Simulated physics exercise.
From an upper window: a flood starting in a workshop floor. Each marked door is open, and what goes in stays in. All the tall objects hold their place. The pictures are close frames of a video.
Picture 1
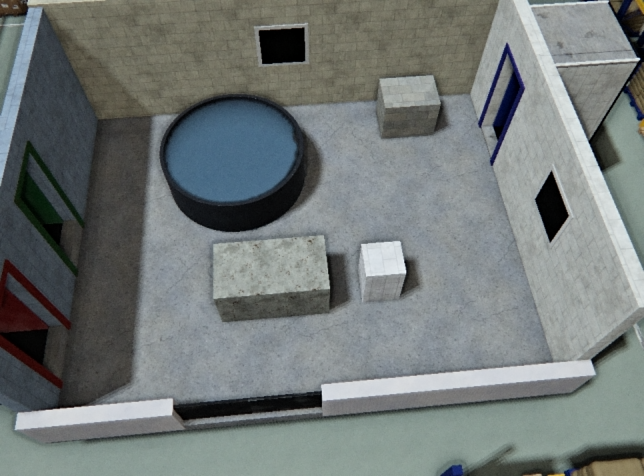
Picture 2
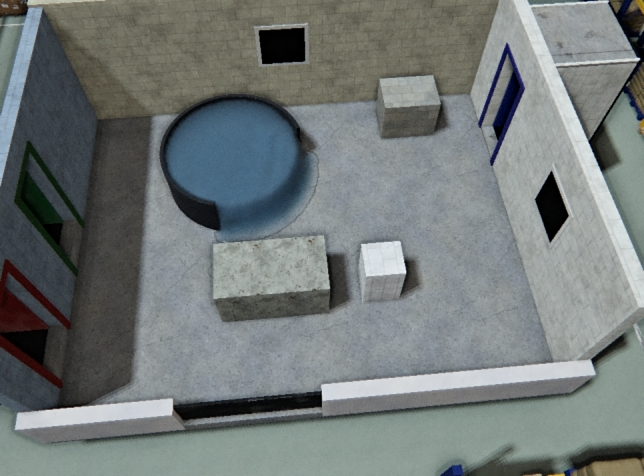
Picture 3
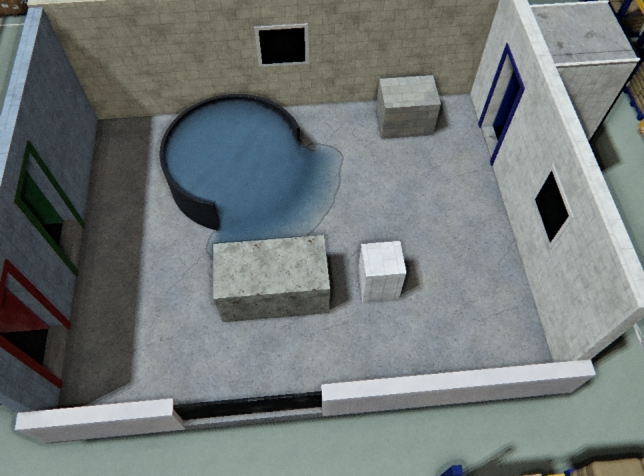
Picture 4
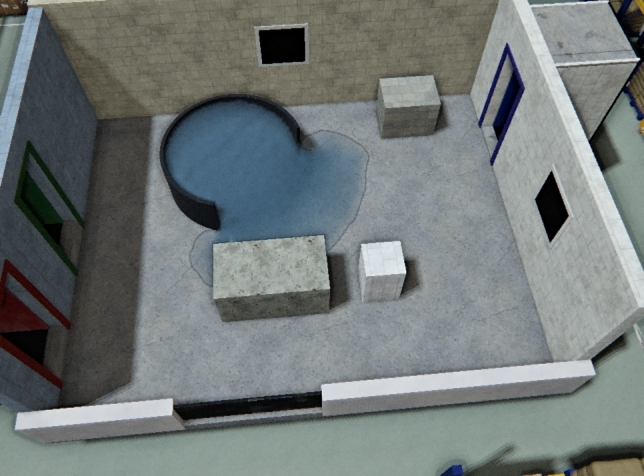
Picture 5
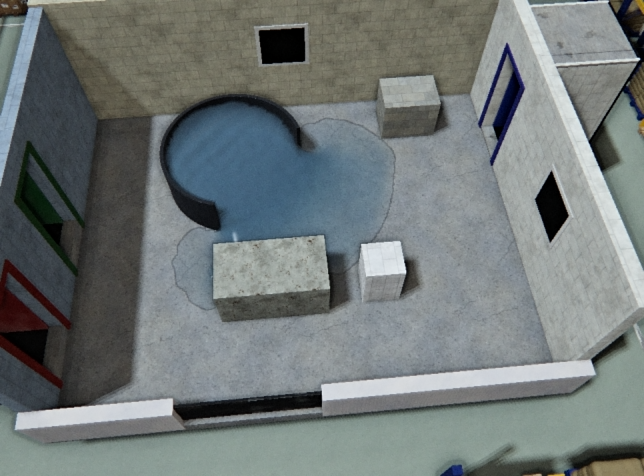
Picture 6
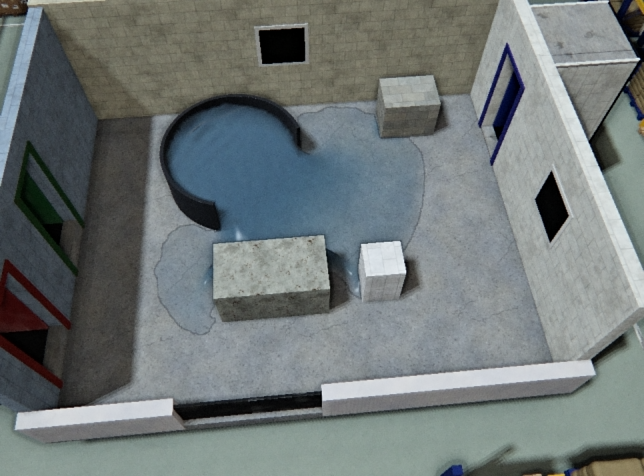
In the video, a round dark-walled pool of still blue water opens on its lower right side, and water pours out across the gray floor of a walled room, spreading around a large concrete block and reaching smaller blocks.
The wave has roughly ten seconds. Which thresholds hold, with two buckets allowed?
One by one: The blue door floods; the red door holds within the limit; the green door holds within the limit.
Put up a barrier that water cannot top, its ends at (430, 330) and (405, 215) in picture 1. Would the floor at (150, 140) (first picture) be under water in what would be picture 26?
At that place: No water.
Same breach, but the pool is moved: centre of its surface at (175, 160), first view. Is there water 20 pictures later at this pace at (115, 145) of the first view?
There: Not flooded.
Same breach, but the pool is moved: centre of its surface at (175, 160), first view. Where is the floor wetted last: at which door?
Last comes the green-painted one.
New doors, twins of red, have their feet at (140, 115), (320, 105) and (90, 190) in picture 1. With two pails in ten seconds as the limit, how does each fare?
One after the other: Keeps below it, keeps below it, takes less.
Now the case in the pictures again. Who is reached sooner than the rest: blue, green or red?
The one in blue.
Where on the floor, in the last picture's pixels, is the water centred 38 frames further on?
I would point to (332, 236).
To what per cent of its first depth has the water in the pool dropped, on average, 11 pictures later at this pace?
I make it 30 per cent.
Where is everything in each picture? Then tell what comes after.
Still water in the round pool at (233, 149), in the first frame.
Water pours out at (285, 202) and has run to (308, 154), in the second frame.
The front is at (331, 150), out from the gap at (285, 202), in the third frame.
Water pours out at (285, 204) and has run to (341, 138), in the fourth frame.
Water pours out at (285, 204) and has run to (386, 148), in the fifth frame.
Water pours out at (285, 204) and has run to (404, 138), in the sixth frame.
A moment on, water covers 50 % of the floor; the blue door under two buckets in, the red door not reached, the green door not reached.
Next, water covers 65 % of the floor; the blue door over two buckets in, the red door wet at the sill, nothing in, the green door wet at the sill, nothing in.
Then, water covers 75 % of the floor; the blue door far over two buckets in, the red door wet at the sill, nothing in, the green door wet at the sill, nothing in.
Later, water covers 95 % of the floor; the blue door far over two buckets in, the red door wet at the sill, nothing in, the green door wet at the sill, nothing in.
In the end, water covers 100 % of the floor; the blue door far over two buckets in, the red door wet at the sill, nothing in, the green door wet at the sill, nothing in.
